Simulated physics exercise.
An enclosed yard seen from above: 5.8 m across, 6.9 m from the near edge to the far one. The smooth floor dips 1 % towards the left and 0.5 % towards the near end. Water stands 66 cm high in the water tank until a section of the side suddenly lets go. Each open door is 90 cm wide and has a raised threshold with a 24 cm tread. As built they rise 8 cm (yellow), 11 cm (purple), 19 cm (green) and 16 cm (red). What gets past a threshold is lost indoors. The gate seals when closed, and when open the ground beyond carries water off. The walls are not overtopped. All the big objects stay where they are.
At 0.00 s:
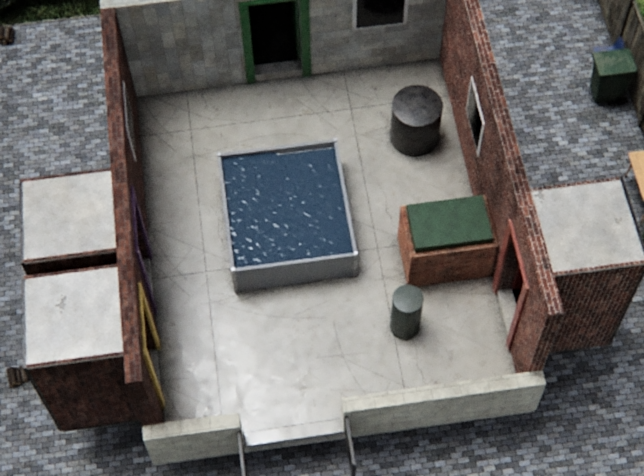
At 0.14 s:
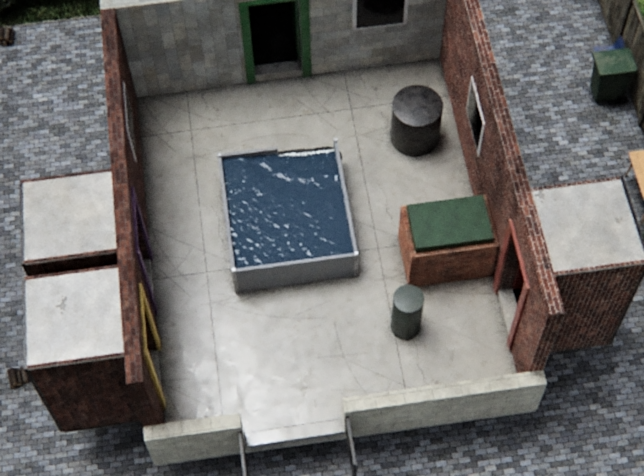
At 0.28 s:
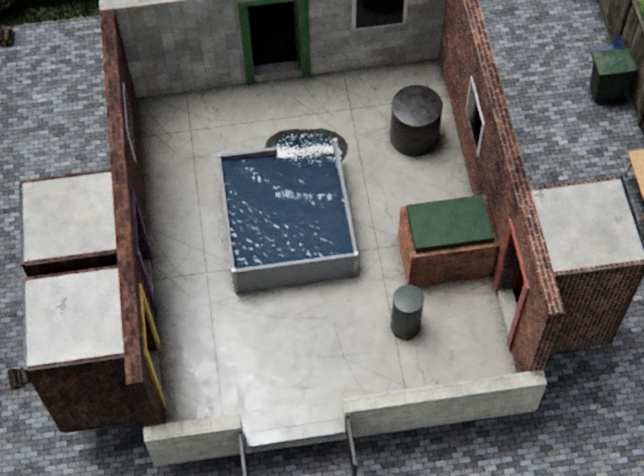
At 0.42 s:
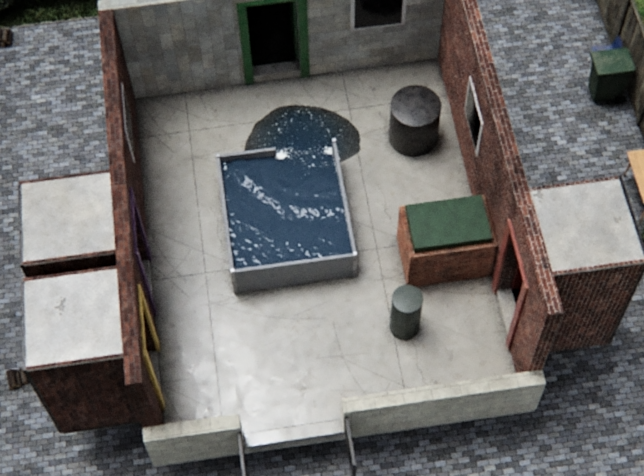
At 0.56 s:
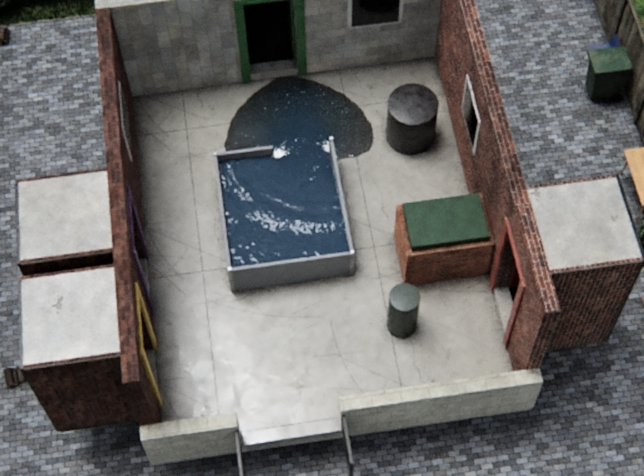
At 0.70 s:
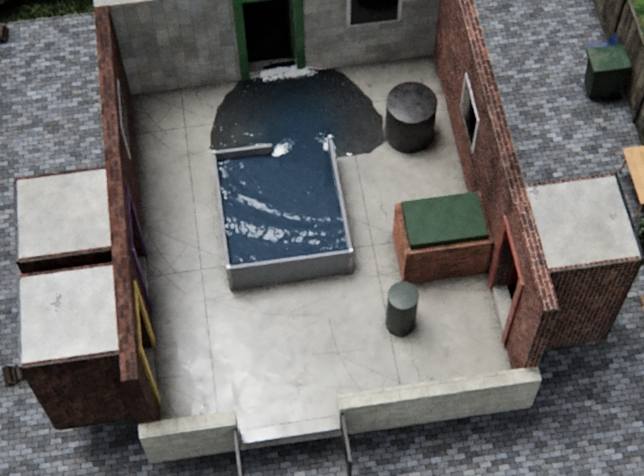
Water poured out through a gap in the far side of the square tank in a walled yard, spreading across the pale floor in a widening dark pool that reached the green doorway.
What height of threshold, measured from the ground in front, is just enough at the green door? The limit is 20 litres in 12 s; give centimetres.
About 31 cm.
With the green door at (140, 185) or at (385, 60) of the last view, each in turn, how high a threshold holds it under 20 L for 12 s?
About 8.0 and 19 cm.
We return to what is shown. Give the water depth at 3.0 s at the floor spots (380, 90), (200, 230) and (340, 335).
Roughly 13, 0 and 0 cm, in turn.
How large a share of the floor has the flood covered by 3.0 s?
Near 35 per cent is wet.
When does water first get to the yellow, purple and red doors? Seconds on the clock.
Yellow 4.5 s, purple 3.6 s, red 3.8 s.
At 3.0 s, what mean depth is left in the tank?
About 35 cm.
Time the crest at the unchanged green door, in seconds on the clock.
Near 1.8 s.
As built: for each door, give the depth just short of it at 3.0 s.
In cm: Yellow 0, purple 0, green 27, red 0.
After 1.4 s water covers 20 % of the floor, deepest (36 cm) near (307, 154); 34 cm at the green door, 34 litres in over its 19 cm threshold.
After 3.0 s water covers 35 % of the floor, deepest (32 cm) near (424, 58); 27 cm at the green door, 143 litres in over its 19 cm threshold.
After 12.0 s water covers 100 % of the floor, deepest (16 cm) near (162, 440); 8 cm at the green door, 168 litres in over its 19 cm threshold.
At the green door as built, the water arrived by 0.7 s and peaked near 36 cm at 1.8 s.
With a threshold of 26.5 cm, 52 litres would have come in within the 12 s; with 36 cm, 2 litres. So under 20 litres takes about 31 cm.
